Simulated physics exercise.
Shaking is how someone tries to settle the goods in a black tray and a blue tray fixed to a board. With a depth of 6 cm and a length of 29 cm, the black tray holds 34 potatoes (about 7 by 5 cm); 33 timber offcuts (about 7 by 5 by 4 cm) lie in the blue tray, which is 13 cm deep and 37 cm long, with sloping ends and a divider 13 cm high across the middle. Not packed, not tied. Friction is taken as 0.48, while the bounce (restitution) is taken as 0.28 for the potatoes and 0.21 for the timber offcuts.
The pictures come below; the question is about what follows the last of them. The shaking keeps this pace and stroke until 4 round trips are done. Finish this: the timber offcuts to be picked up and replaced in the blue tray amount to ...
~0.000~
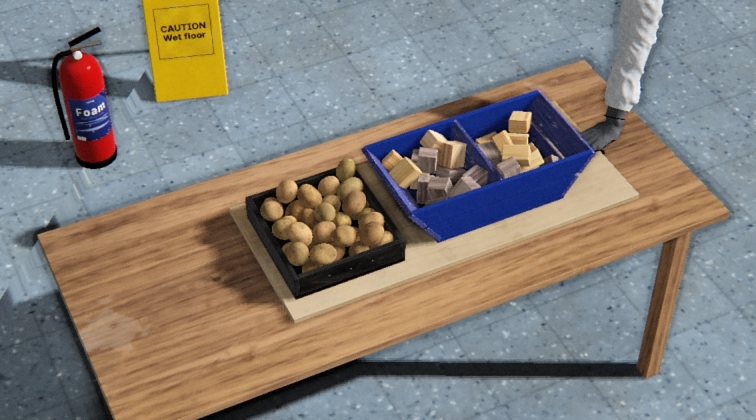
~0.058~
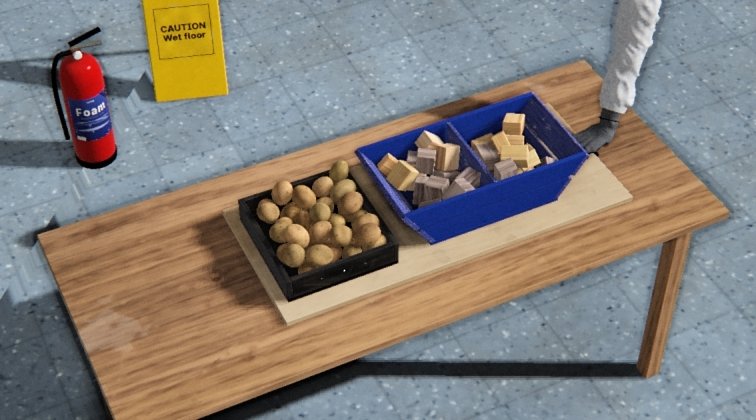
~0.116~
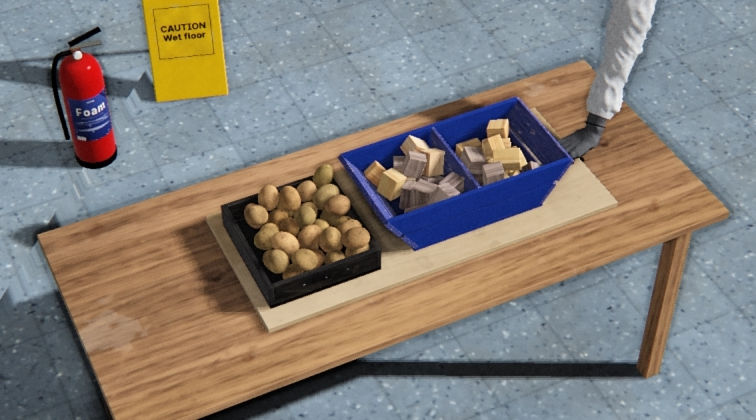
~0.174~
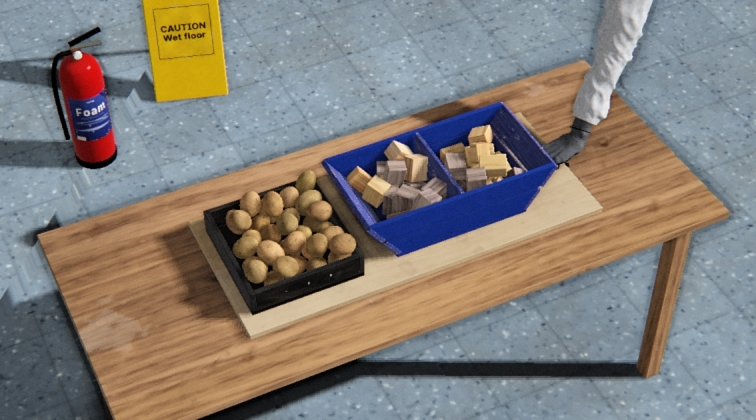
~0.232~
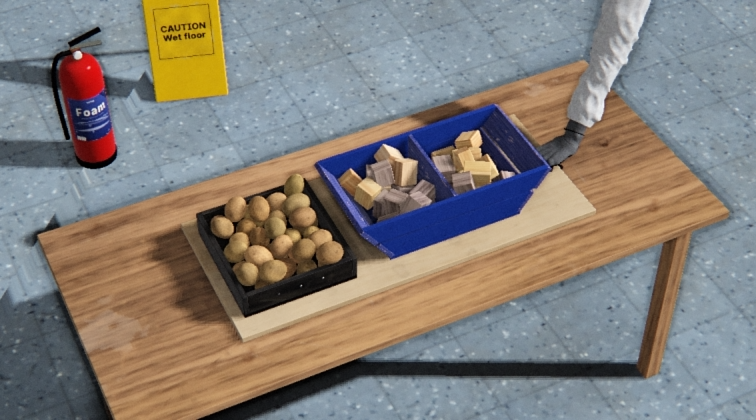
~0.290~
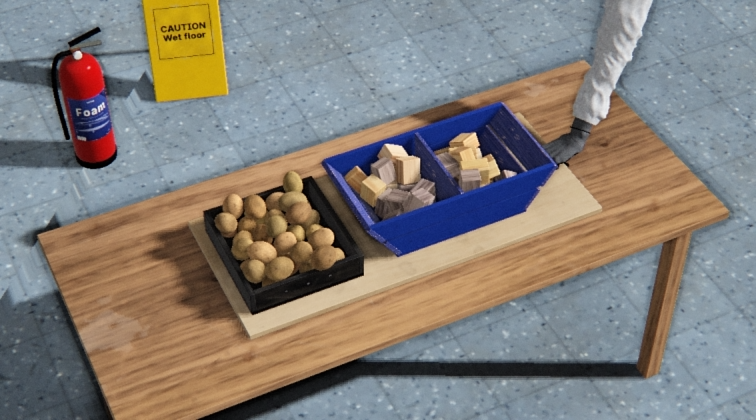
... fewer than one in six.
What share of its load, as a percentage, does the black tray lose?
About 30 percent for the black tray.
After 0.62 s, 2 of 34 out of the black tray and 0 of 33 out of the blue tray.
After 1.04 s, 5 of 34 out of the black tray and 0 of 33 out of the blue tray.
After 1.62 s, 6 of 34 out of the black tray and 0 of 33 out of the blue tray.
Final count (at 2.37 s), 10 of 34 out of the black tray and 0 of 33 out of the blue tray. Asked share, 0 of 33, 0 per cent.
